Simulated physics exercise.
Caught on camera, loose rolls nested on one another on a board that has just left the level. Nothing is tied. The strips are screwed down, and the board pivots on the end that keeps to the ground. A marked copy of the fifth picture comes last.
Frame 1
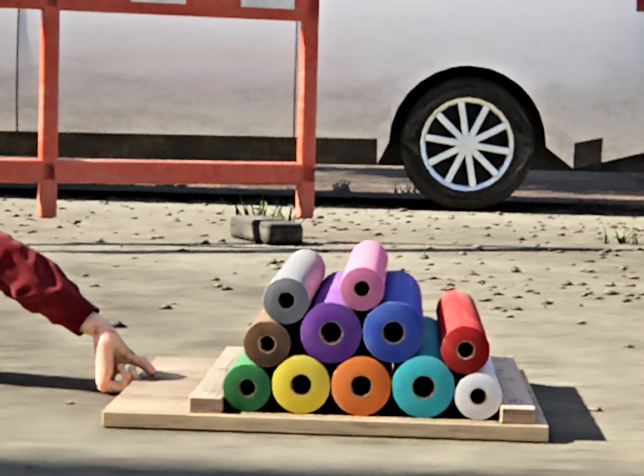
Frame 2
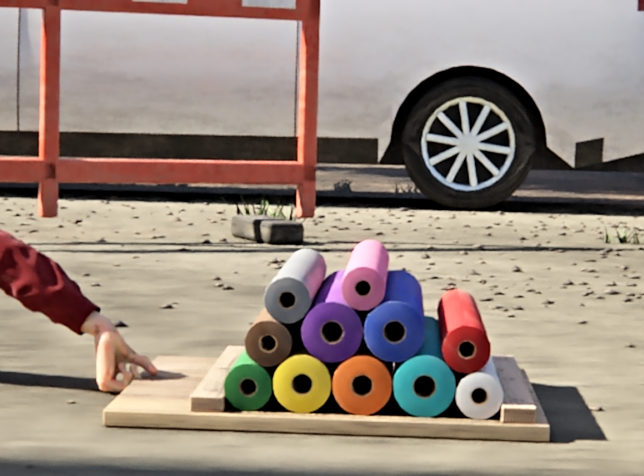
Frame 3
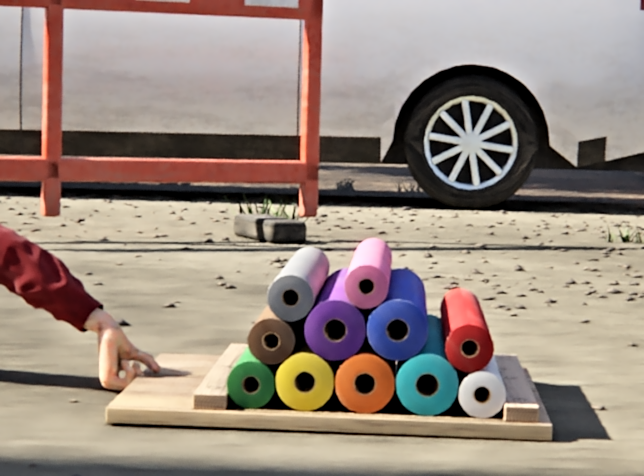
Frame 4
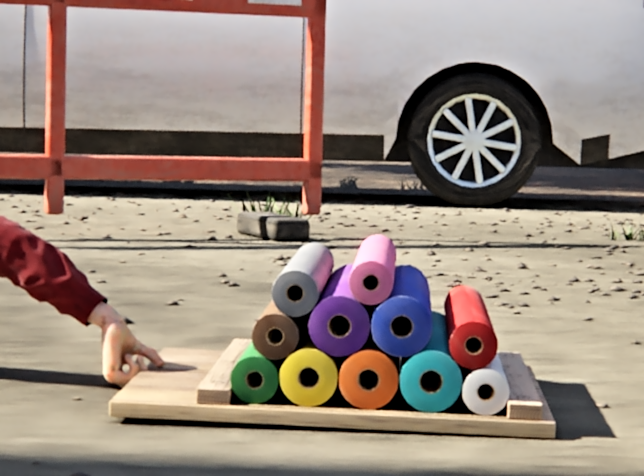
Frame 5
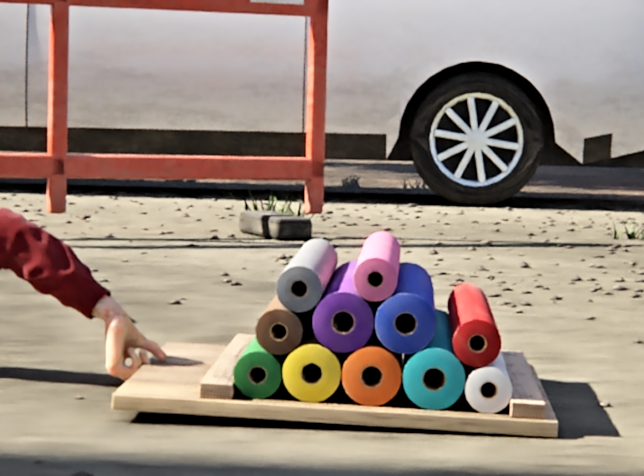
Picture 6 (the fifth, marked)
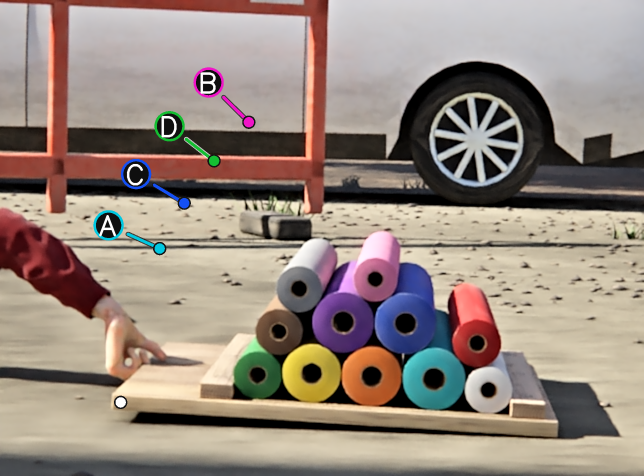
On a gritty lot beside a parked vehicle, a hand in a red sleeve slightly raised the left end of a wooden board stacked with colourful rolls, which stayed nested together as it tilted.
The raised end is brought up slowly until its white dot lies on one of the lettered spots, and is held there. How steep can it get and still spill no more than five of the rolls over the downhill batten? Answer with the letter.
Lift it to D and no more.
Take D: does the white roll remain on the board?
The white roll: Yes.
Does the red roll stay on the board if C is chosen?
No.
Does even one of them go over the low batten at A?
Yes.
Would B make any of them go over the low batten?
At B: Yes.
On the copy, A at (159, 249); B at (249, 122); C at (184, 203); D at (214, 161); the white dot at (121, 402).
On D. First, board at 20°.
Then, board at 36°.
Finally, board at 36°, five over the low batten.
By contrast, A one over the low batten (red); B six over the low batten; C five over the low batten.
